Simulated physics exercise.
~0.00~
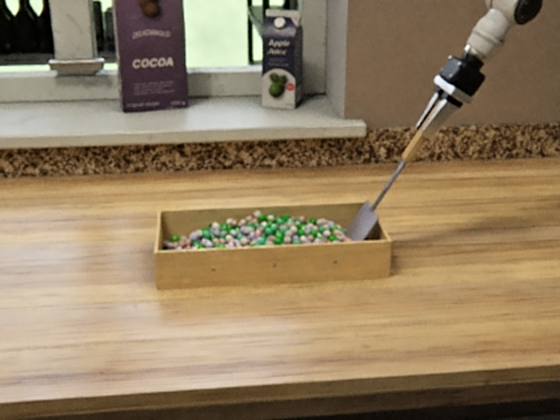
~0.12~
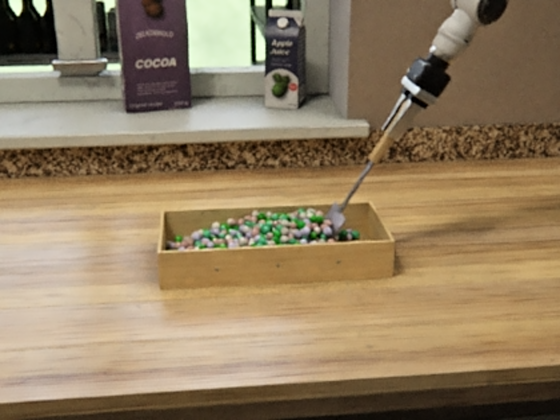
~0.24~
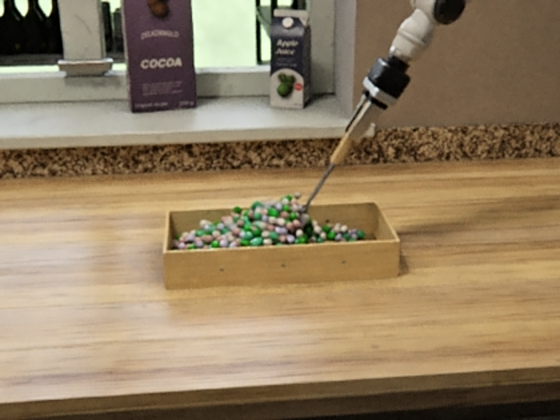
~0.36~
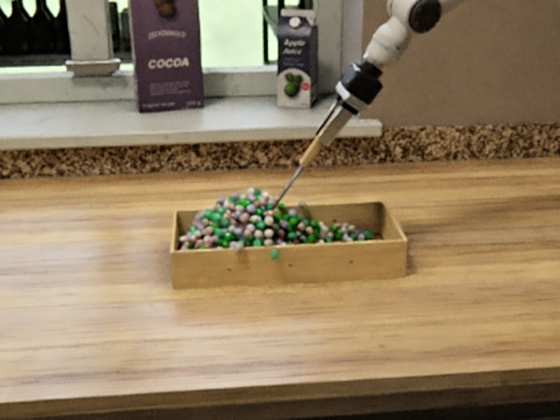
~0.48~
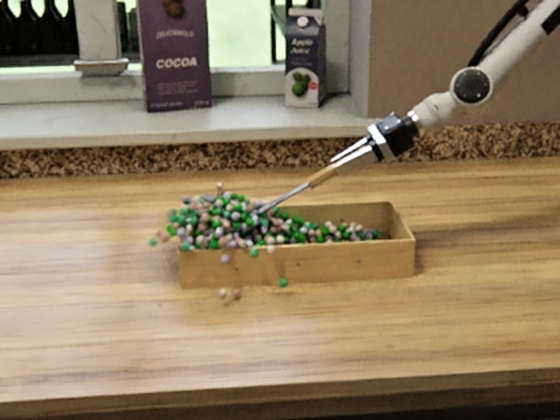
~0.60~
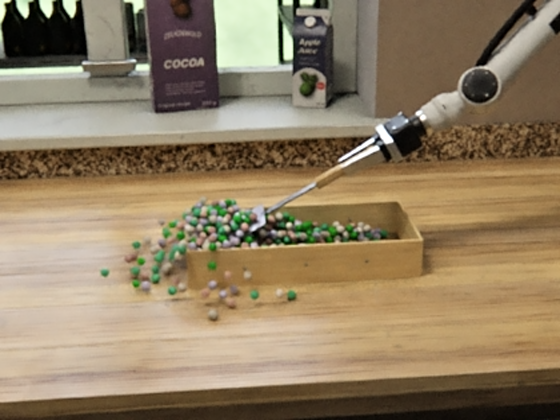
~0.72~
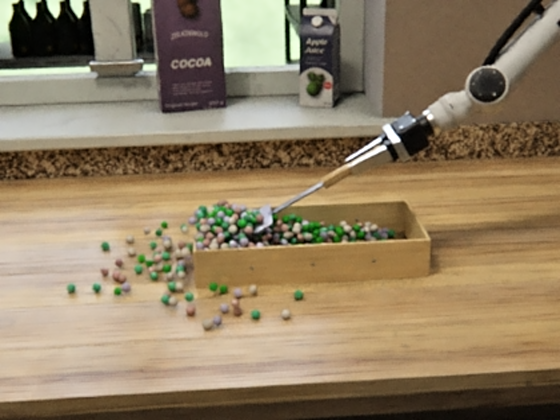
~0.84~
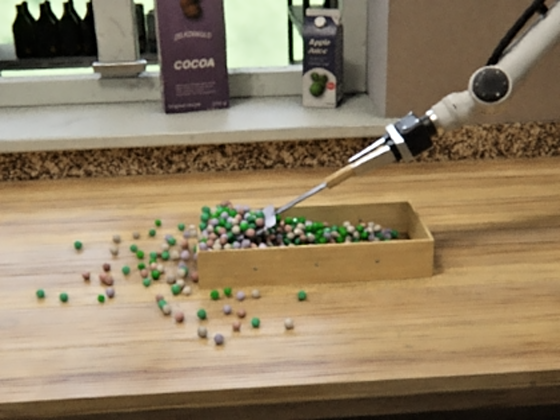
On a wooden counter, a gripper's spatula pushes round sweets left, spilling some over the tin.
